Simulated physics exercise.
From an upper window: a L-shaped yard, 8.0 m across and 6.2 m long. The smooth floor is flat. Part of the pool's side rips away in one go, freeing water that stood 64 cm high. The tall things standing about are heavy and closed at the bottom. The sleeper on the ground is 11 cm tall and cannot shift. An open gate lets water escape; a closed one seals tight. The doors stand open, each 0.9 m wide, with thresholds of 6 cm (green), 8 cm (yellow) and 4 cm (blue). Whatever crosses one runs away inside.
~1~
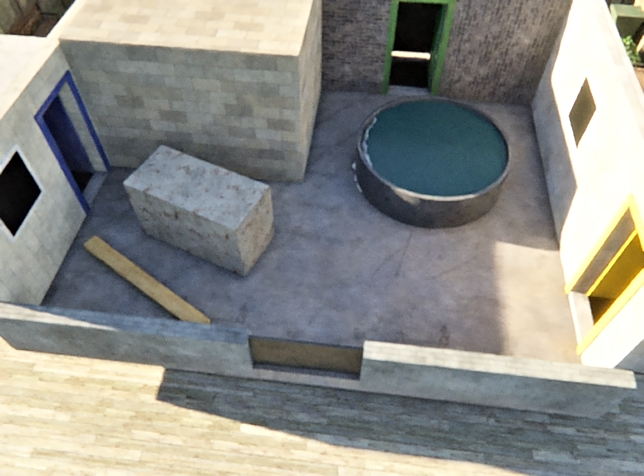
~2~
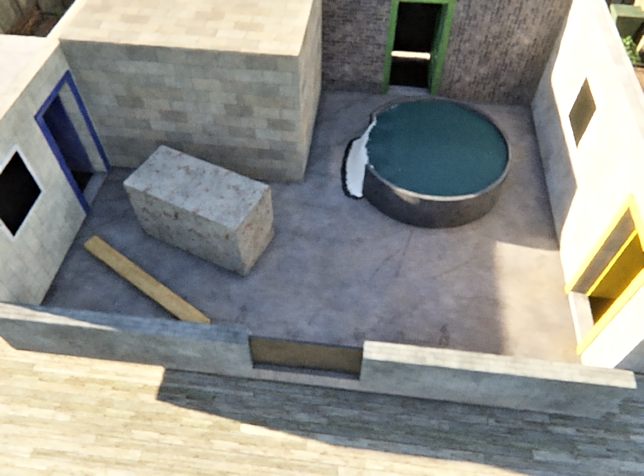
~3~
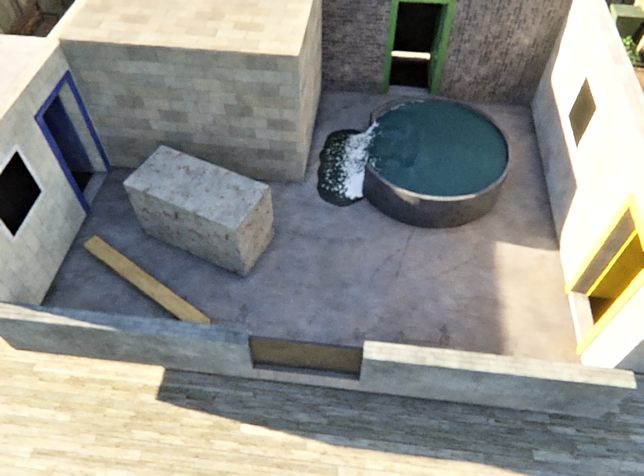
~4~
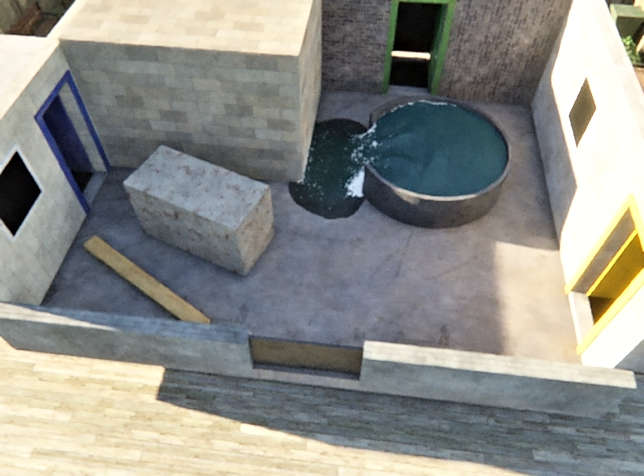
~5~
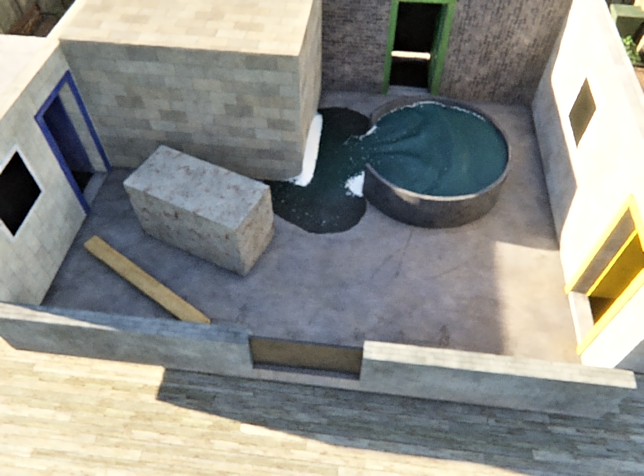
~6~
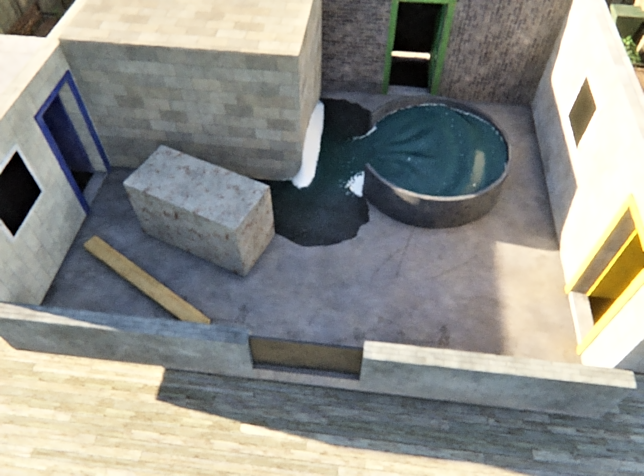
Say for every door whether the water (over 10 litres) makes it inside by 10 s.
Within that time: At the green door it passes the limit; at the yellow door it passes the limit; at the blue door it exceeds the limit.
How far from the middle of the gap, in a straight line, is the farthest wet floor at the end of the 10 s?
Some 6.0 m out.
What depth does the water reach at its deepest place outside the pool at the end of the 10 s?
About 13 cm.
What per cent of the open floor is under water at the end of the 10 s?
Near 100 per cent is wet.
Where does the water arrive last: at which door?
Last comes the yellow one.
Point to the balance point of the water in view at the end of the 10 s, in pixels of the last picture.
Around (370, 219).
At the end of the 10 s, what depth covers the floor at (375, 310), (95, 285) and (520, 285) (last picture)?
In that order: 10, 8 and 8 cm.
A moment later water covers 15 % of the floor and is deepest (50 cm) near (318, 162); green door not reached, yellow door not reached, blue door not reached.
Soon after water covers 35 % of the floor and is deepest (46 cm) near (321, 96); green door 11 cm at the sill, 0 L in, yellow door not reached, blue door not reached.
Next water covers 60 % of the floor and is deepest (31 cm) near (321, 96); green door 11 cm at the sill, 18 L in, yellow door not reached, blue door 13 cm at the sill, 34 L in.
Later on water covers 90 % of the floor and is deepest (20 cm) near (531, 124); green door 8 cm at the sill, 40 L in, yellow door 13 cm at the sill, 1 L in, blue door 9 cm at the sill, 114 L in.
At the end water covers 100 % of the floor and is deepest (13 cm) near (298, 345); green door 7 cm at the sill, 48 L in, yellow door 12 cm at the sill, 53 L in, blue door 8 cm at the sill, 172 L in.
